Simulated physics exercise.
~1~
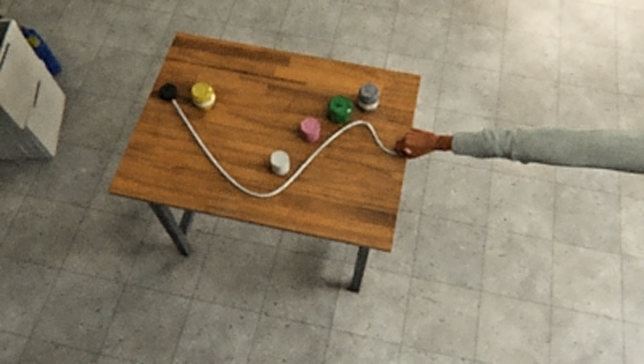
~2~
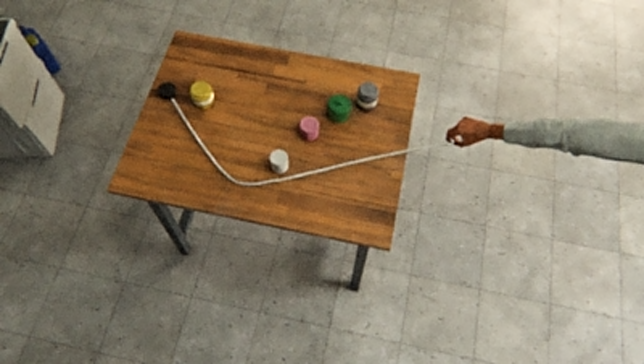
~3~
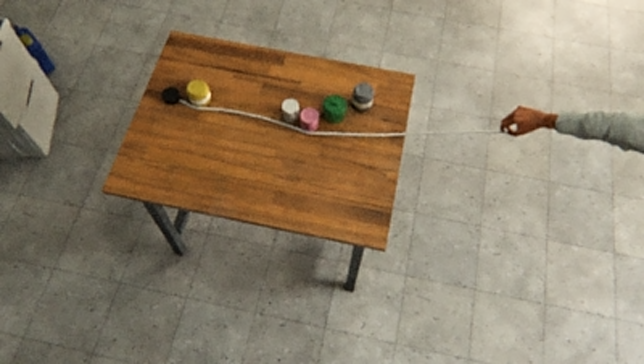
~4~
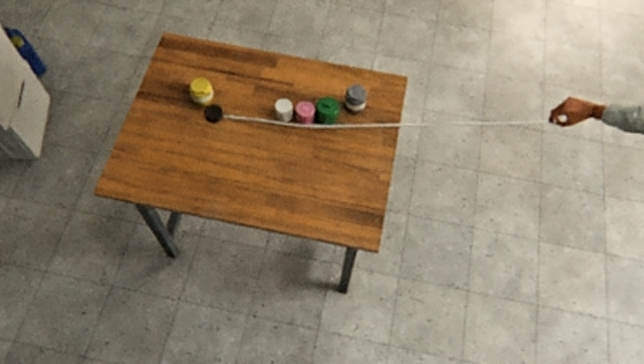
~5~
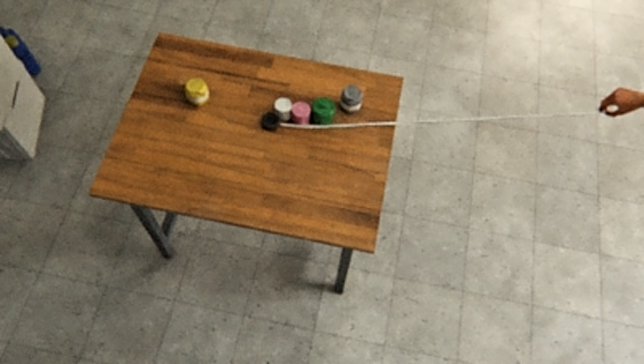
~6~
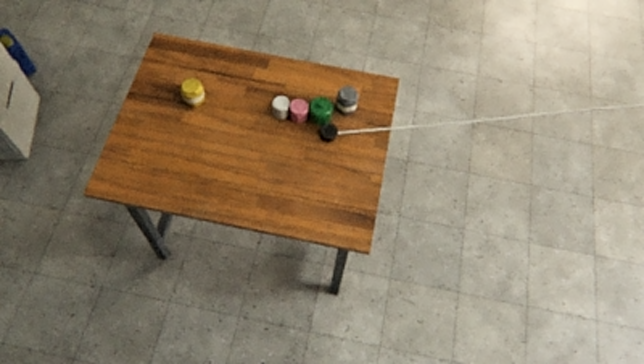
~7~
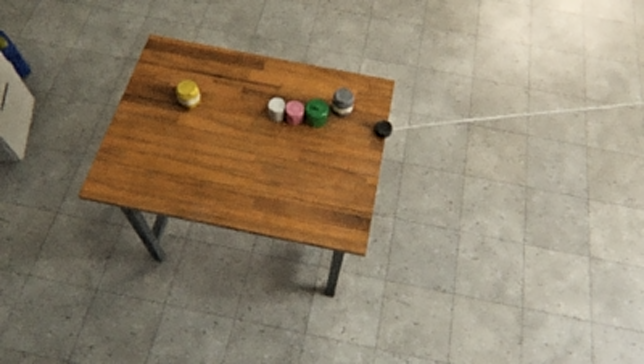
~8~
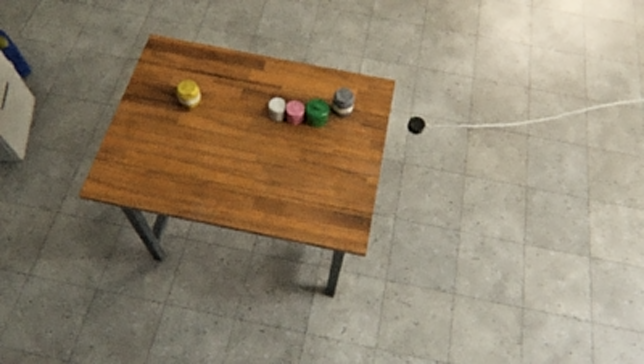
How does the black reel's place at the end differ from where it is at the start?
At the start the black reel sits at the upper left of the table, beside the yellow jar. At the end it is off the tabletop, just beyond the right edge.
